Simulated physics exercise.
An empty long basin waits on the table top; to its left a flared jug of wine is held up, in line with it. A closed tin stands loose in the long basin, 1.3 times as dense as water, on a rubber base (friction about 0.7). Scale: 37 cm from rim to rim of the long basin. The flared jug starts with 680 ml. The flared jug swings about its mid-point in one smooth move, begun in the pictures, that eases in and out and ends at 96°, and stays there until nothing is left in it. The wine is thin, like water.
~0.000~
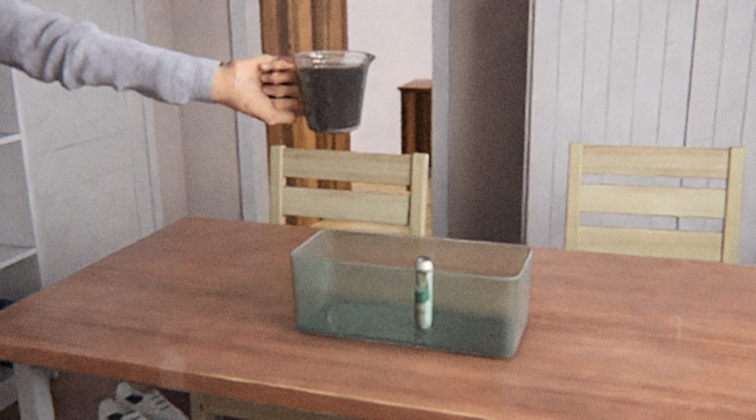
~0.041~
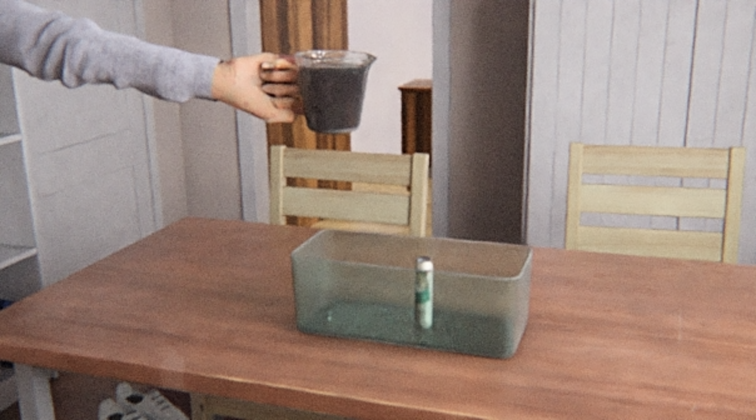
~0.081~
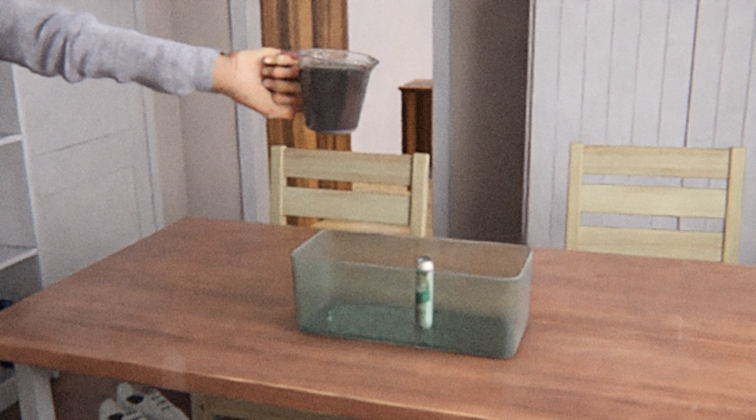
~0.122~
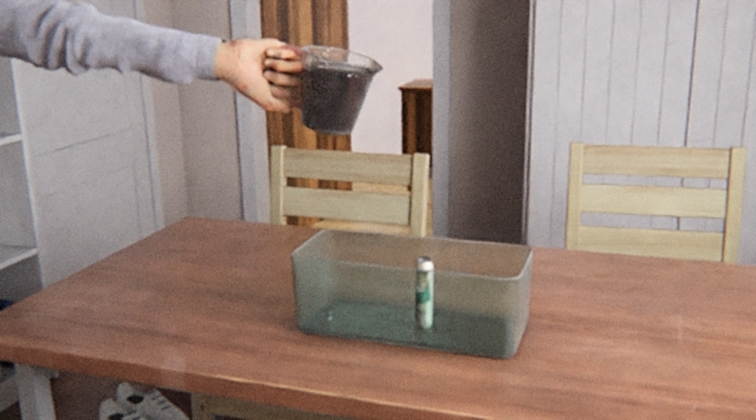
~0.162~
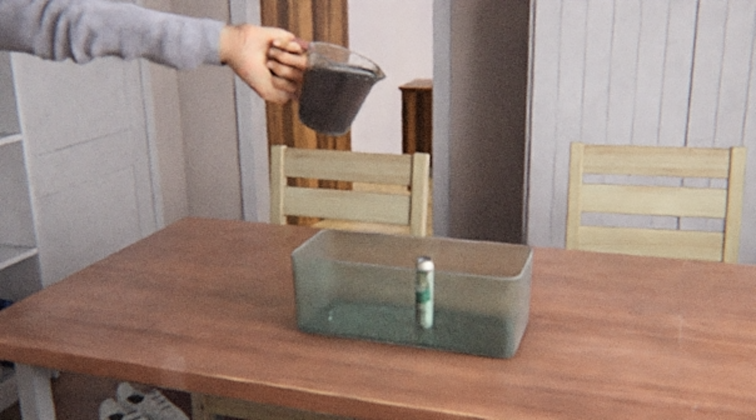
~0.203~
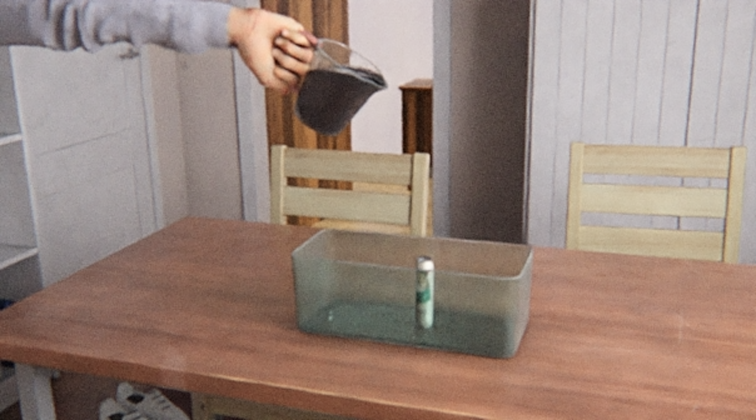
A hand held a clear jug of dark liquid above a wooden table and smoothly tilted it to the right, toward a long see-through basin with a small closed tin standing inside.
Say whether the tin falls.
It keeps standing.
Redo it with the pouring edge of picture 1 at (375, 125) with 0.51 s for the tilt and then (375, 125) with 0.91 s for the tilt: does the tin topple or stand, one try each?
First it topples; then it topples.
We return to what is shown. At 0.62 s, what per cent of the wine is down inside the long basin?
Near 56 in a hundred.
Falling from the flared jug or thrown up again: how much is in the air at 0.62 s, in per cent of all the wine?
Some 30 per cent.
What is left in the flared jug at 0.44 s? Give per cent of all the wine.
About 50 per cent.
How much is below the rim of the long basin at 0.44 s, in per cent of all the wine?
About 3 per cent.
By 0.44 s the tilt is 92° and 50 per cent is still to pour; the tin stands where it began.
By 0.62 s the tilt is 96° and 14 per cent is still to pour; the tin stands where it began.
By 0.81 s the tilt is 96° and 3 per cent is still to pour; the tin stands where it began.
By 1.01 s the tilt is 96° and 0 per cent is still to pour; the tin stands where it began.
At rest the tin stands where it began.
